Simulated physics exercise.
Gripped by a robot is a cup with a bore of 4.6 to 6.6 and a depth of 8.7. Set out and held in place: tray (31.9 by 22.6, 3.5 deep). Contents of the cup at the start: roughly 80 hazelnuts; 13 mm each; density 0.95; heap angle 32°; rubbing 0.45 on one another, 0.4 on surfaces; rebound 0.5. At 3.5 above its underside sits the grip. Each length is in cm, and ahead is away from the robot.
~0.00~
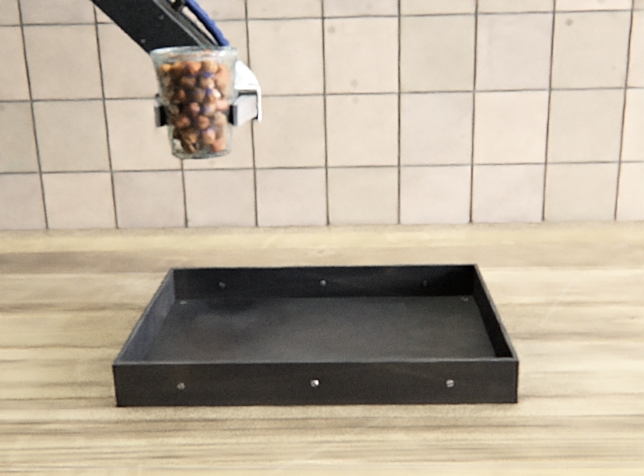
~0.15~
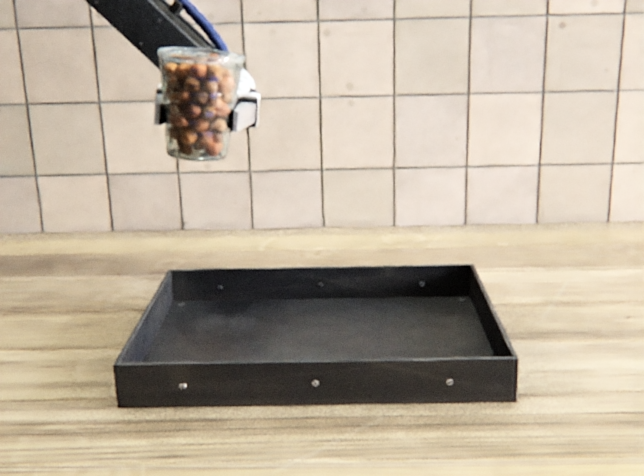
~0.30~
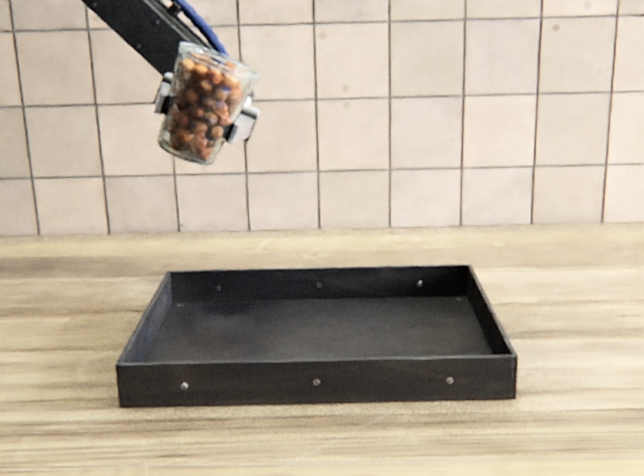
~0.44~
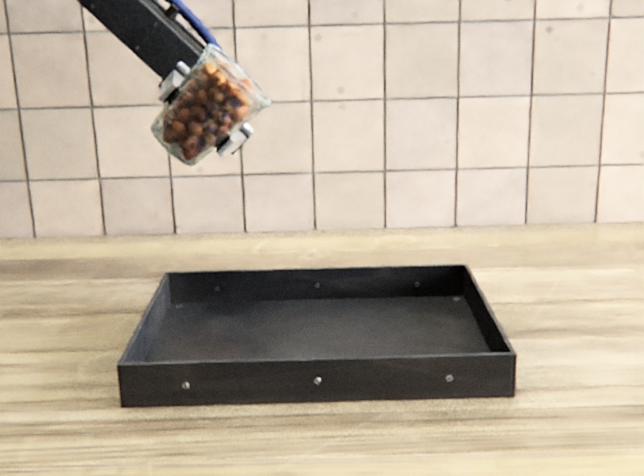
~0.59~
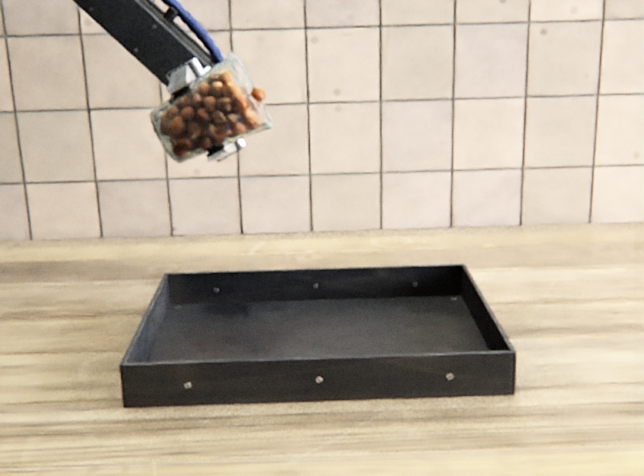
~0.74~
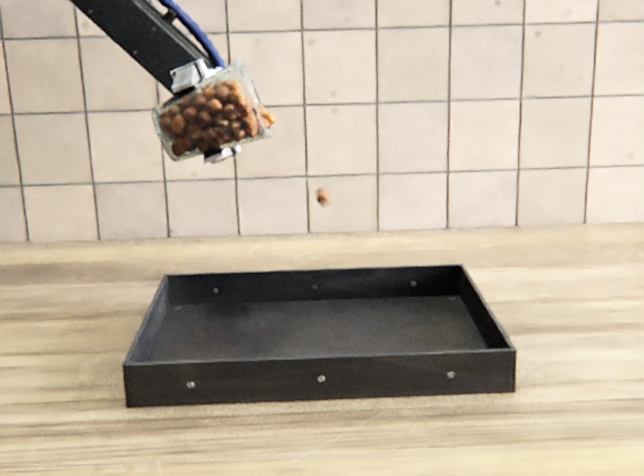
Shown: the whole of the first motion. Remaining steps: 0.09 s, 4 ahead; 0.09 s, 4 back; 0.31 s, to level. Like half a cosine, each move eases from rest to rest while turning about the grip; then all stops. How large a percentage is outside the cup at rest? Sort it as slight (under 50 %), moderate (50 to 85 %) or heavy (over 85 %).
It counts as moderate.
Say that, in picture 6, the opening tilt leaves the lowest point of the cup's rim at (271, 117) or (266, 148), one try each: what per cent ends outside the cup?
Estimates in order: 35 % and 85 %.
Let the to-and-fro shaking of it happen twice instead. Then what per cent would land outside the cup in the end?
I'd expect something close to 75 per cent.
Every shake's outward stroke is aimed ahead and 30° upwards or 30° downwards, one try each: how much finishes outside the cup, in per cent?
Estimates, in order: 85 % then 30 %.
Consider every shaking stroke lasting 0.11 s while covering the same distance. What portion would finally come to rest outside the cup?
That would give around 45 per cent.
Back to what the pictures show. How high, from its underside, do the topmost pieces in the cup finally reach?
I'd say close to 5.0 cm.
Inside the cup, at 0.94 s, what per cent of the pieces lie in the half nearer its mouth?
My estimate is near 80 per cent.
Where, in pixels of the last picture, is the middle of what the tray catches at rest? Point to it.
I'd put it at roughly (410, 331).
After 0.94 s, tilted 70° forward, highest piece 25 above the table; 50 in the cup, 1 in the tray, 31 in flight or on a rim.
After 1.13 s, tilted 16° forward, highest piece 27 above the table; 45 in the tray, 35 in the cup, 2 in flight or on a rim.
After 1.43 s, level, highest piece 23 above the table; 42 in the tray, 34 in the cup, 6 on the table or floor.
After 2.48 s, level, highest piece 23 above the table; 42 in the tray, 34 in the cup, 6 on the table or floor.
In the end, 42 in the tray, 34 in the cup, 6 on the table or floor. That is 59 % outside the cup.
